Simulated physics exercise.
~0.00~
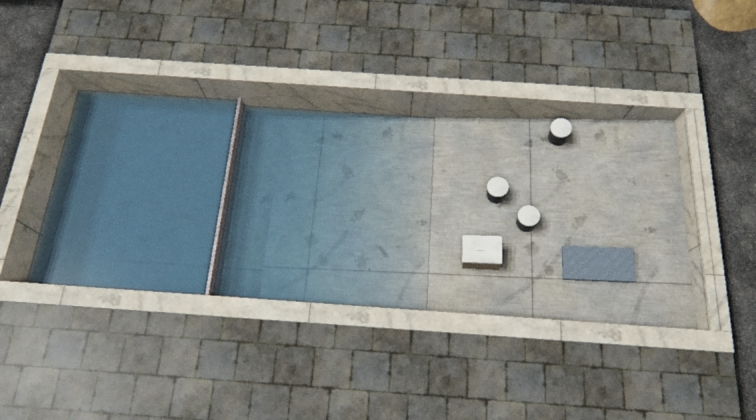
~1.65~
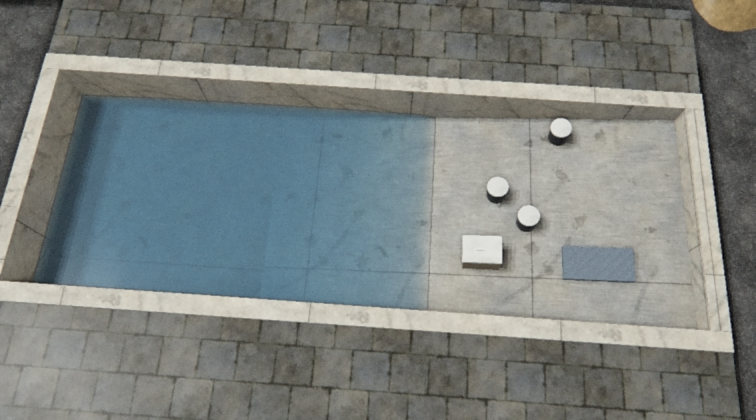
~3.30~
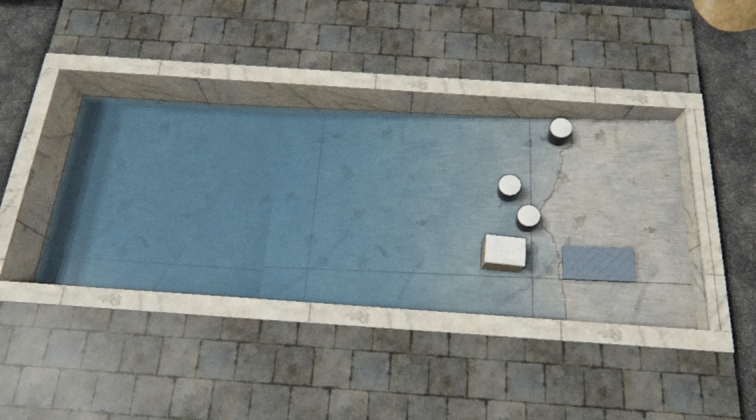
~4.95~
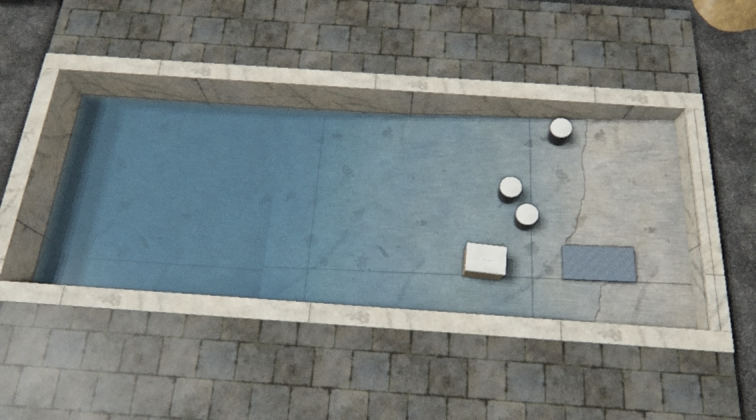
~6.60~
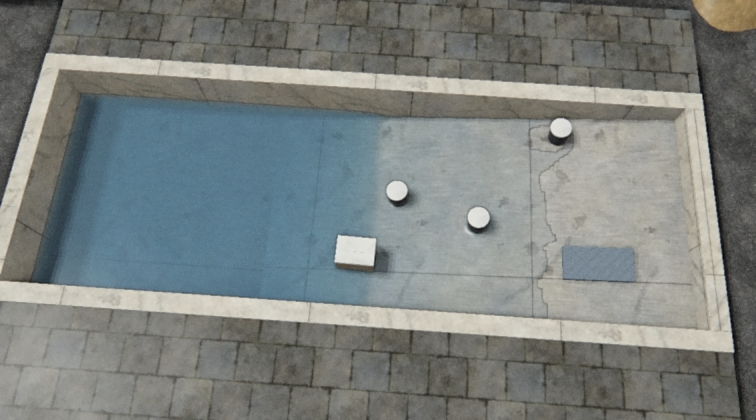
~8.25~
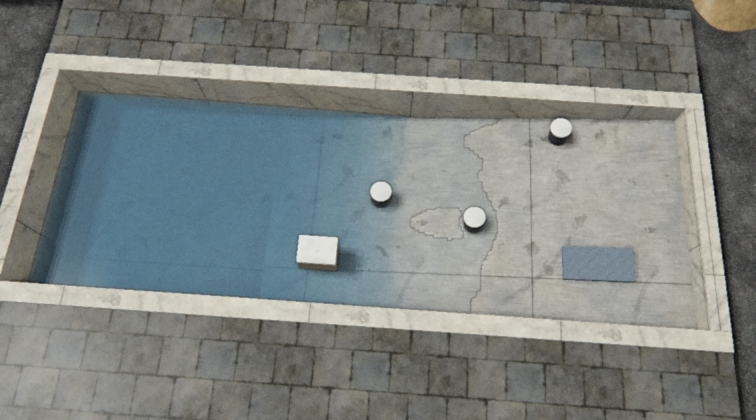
A long stone-edged pool held blue water behind a thin barrier, which vanished, and the water spread right up the slope around a white box and some round white-topped pails, nudging them right before drawing the box and two pails back left.
